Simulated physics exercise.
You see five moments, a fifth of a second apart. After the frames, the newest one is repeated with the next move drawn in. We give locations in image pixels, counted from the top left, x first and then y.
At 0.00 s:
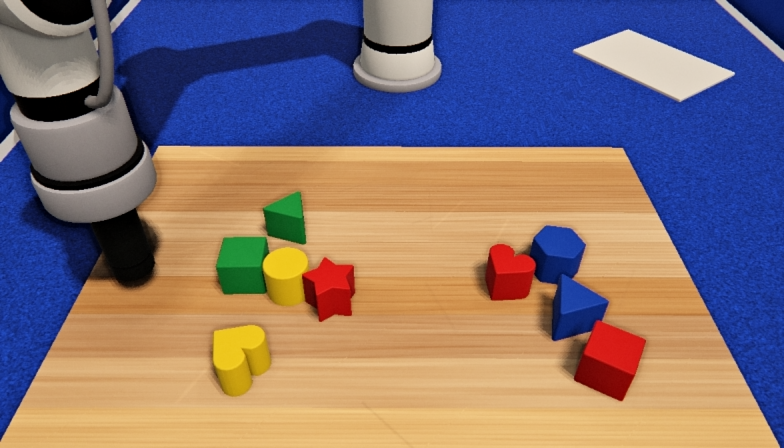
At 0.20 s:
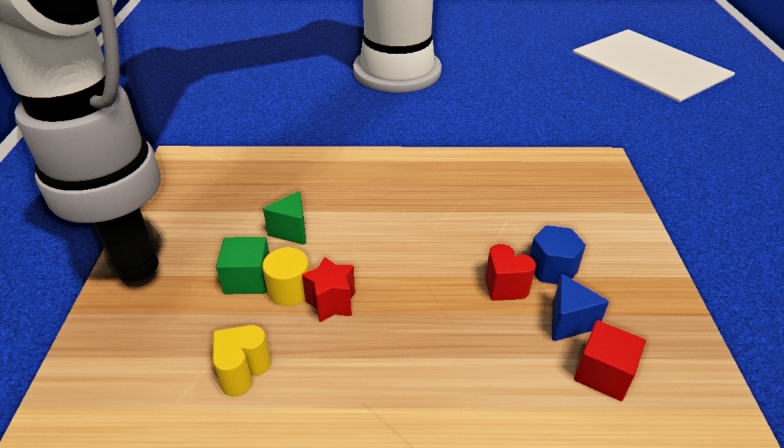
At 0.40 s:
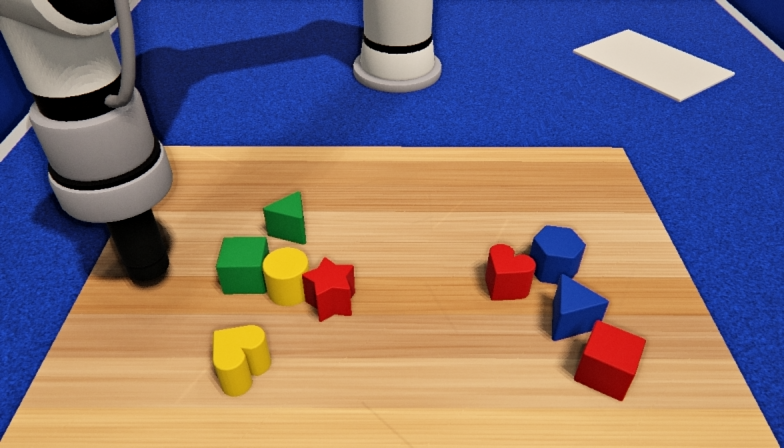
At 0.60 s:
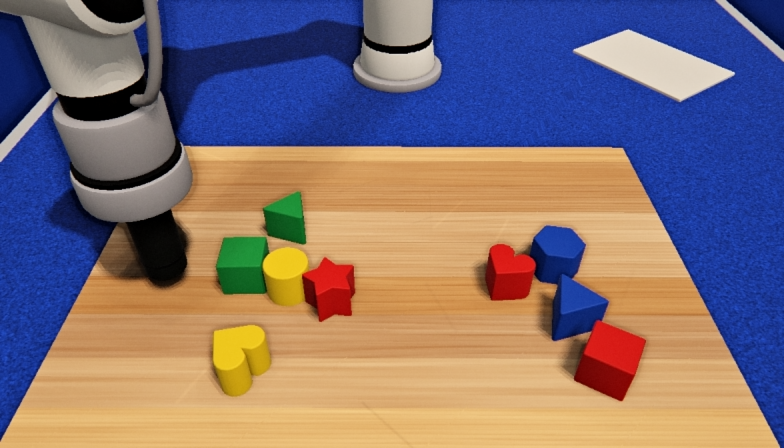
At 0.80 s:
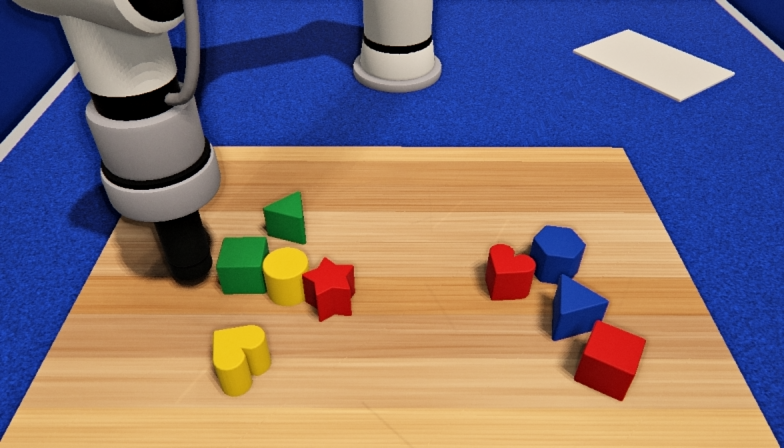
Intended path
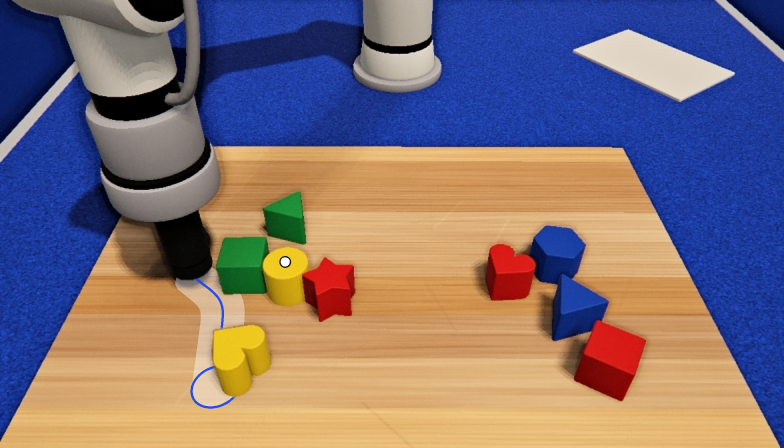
Robot arm with a black tip sliding right across a wooden board toward a green block, the coloured blocks staying still.
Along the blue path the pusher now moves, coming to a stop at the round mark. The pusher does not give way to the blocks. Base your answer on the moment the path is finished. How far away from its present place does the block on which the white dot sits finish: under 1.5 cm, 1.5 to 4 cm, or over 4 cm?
Shift of 1.5 to 4 cm.
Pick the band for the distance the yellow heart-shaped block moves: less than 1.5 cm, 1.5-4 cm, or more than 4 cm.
If I had to pick, the yellow heart-shaped block travels from 1.5 to 4 cm here.
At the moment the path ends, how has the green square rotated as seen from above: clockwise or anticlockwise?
The green square rotates counterclockwise.
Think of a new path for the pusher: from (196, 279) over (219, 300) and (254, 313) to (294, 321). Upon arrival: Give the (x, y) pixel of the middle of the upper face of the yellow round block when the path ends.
The middle of its upper face will lie at (312, 254).
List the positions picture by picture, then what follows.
Lower end of the pusher (135, 268), tops of blocks, yellow heart-shaped block (235, 343), green square (241, 251), yellow round block (285, 262), red star block (329, 275), in the first frame.
Pusher (138, 268), blocks as before, in the second frame.
Pusher (149, 268), blocks as before, in the third frame.
Pusher (167, 267), blocks as before, in the fourth frame.
Pusher (192, 267), yellow heart-shaped block (235, 343), green square (241, 251), yellow round block (285, 262), red star block (329, 275), in the fifth frame.
The drawn path runs from (196, 279) over (221, 304) and (220, 342) to (216, 386); the dot is on the yellow round block.
The first path, step by step. One third of the way, pusher (218, 292); green square (253, 254), turned 30° anticlockwise; yellow round block (305, 259); red star block (336, 277).
Two thirds of the way, pusher (217, 330); green square (253, 254), turned 30° anticlockwise; yellow round block (305, 259); red star block (336, 277).
At the end, pusher (212, 374); yellow heart-shaped block (251, 370), turned 70° anticlockwise; green square (253, 254), turned 30° anticlockwise; yellow round block (305, 259); red star block (336, 277).
